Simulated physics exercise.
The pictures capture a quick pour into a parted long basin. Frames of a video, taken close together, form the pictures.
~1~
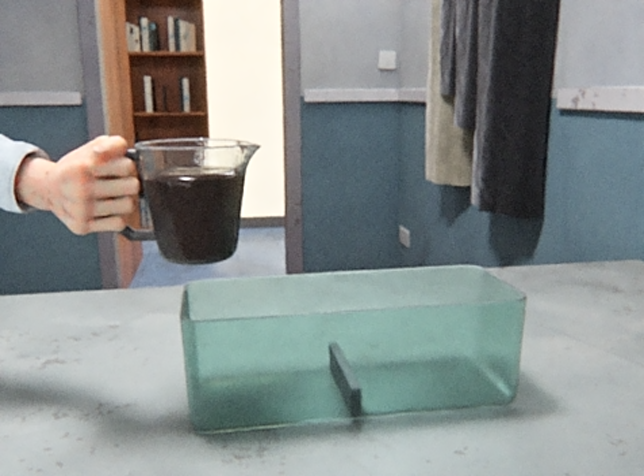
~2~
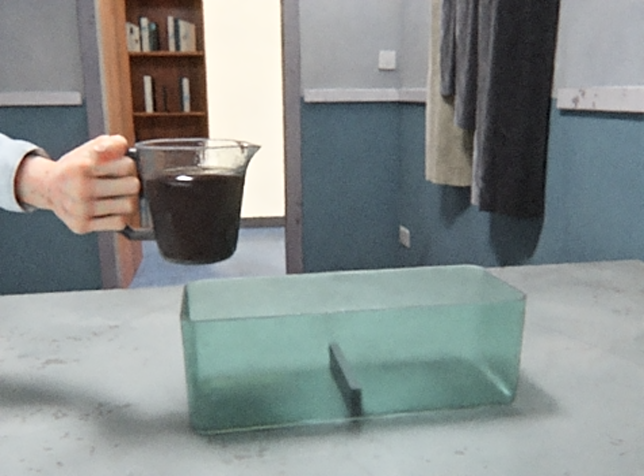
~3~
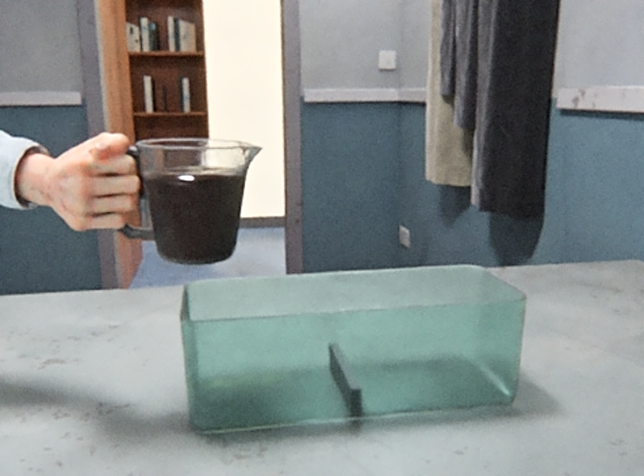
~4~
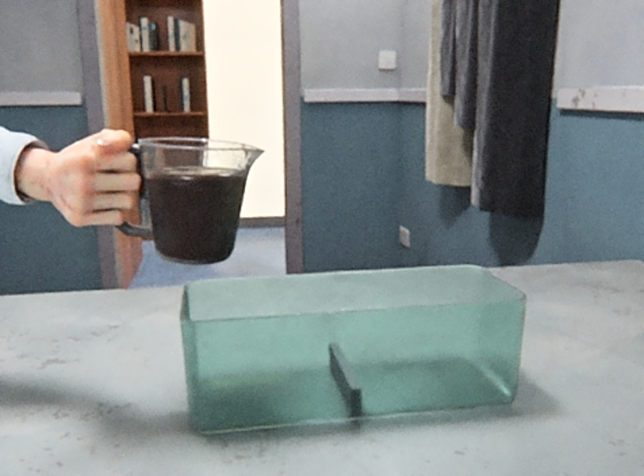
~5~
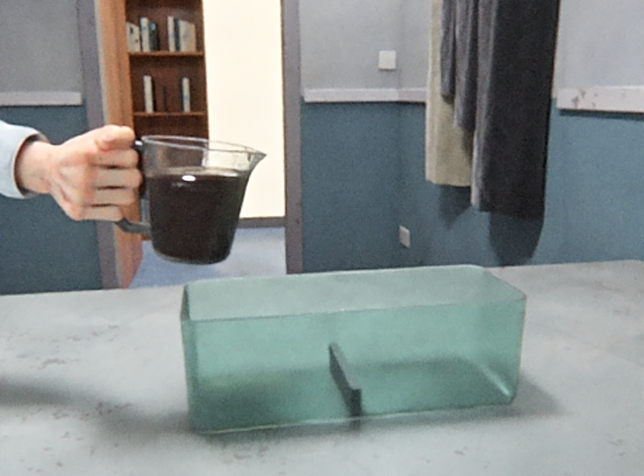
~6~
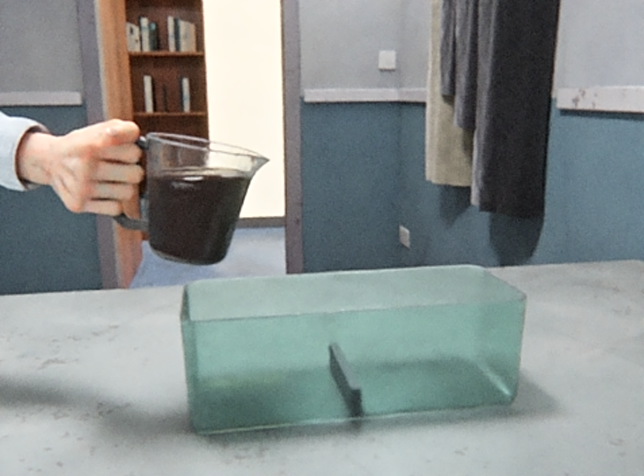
A hand at the left holds a clear glass jug of dark liquid level at first, then slowly tips it a little to the right, its spout dipping slightly. Below it, a long, translucent green basin with a short dark divider inside sits on a grey tabletop. The camera stays still, facing blue-and-grey walls, a doorway with a bookshelf, and hanging cloths at the right.
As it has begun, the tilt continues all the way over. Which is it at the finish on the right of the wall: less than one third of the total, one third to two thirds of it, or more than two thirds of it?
At the finish the right of the wall has less than one third of the total.
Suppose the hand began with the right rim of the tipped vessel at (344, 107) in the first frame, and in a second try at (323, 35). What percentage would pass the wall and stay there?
Roughly 90 percent on the first try and 90 percent on the second.
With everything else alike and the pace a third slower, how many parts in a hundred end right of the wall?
Roughly 20 in a hundred.
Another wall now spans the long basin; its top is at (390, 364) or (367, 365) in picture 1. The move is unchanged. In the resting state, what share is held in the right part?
Around 15 per cent for the first, around 10 per cent for the second.
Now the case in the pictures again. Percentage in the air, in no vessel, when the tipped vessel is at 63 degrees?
15 in a hundred.
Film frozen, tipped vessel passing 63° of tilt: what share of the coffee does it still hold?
85 per cent, roughly.
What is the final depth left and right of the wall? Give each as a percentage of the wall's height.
Near 60 in a hundred to the left, 10 to the right.
A moment on, the tilt is 63° and 85 per cent is still to pour, 2 is left of the wall and 0 right of it.
Next, the tilt is 92° and 32 per cent is still to pour, 46 is left of the wall and 7 right of it.
Then the tilt is 95° and 4 per cent is still to pour, 84 is left of the wall and 8 right of it.
Later the tilt is 95° and 0 per cent is still to pour, 86 is left of the wall and 12 right of it.
At rest 86 per cent lies left of the wall, 12 right of it and 1 outside.
